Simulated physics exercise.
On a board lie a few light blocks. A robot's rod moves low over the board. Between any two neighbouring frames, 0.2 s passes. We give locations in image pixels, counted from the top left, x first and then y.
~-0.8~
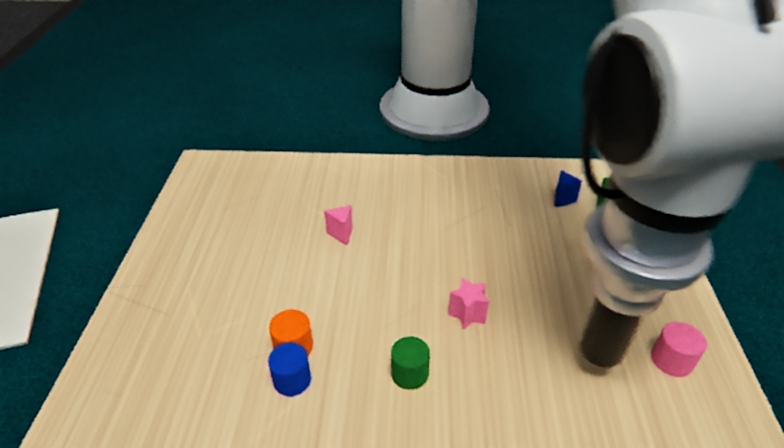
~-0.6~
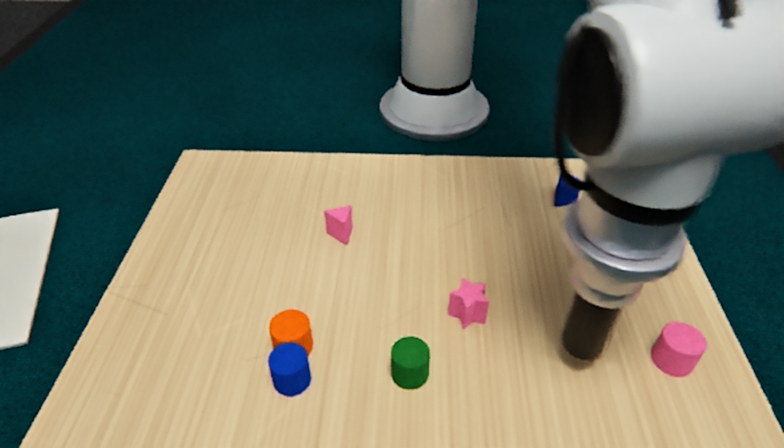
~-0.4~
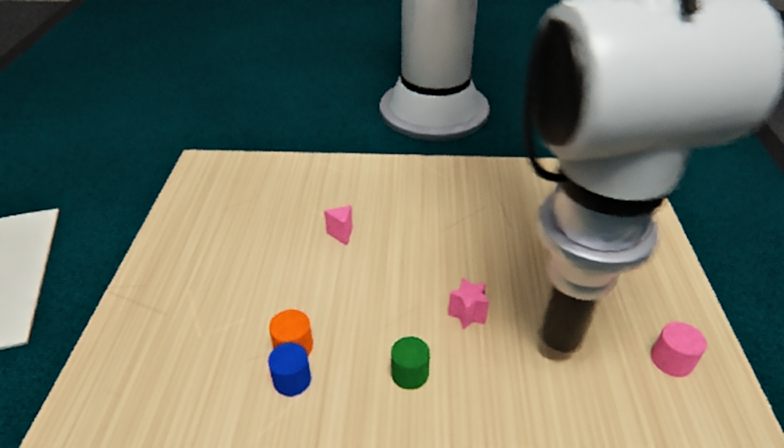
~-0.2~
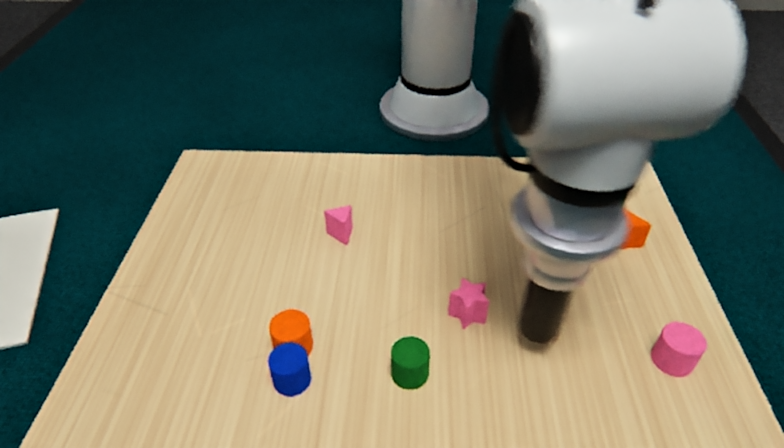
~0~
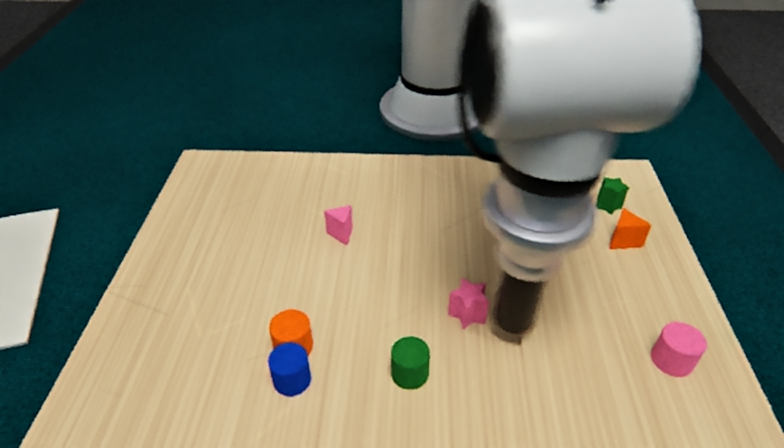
The footage shows a robot arm moving its dark rod leftward low over a wooden board, from beside a pink cylinder to close beside a pink star, uncovering orange and green blocks behind it while the visible blocks stay still.
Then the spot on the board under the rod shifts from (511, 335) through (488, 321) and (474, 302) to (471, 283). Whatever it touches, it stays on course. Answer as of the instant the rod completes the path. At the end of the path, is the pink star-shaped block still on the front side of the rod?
No, that is not how it ends up.
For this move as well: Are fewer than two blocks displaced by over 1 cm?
Yes, it checks out.
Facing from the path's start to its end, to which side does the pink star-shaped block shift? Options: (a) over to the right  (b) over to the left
The answer is b.
Halfway along, rod (482, 295); pink star-shaped block (445, 278), turned 20° anticlockwise.
At the end, rod (473, 267); pink star-shaped block (439, 271), turned 65° anticlockwise.
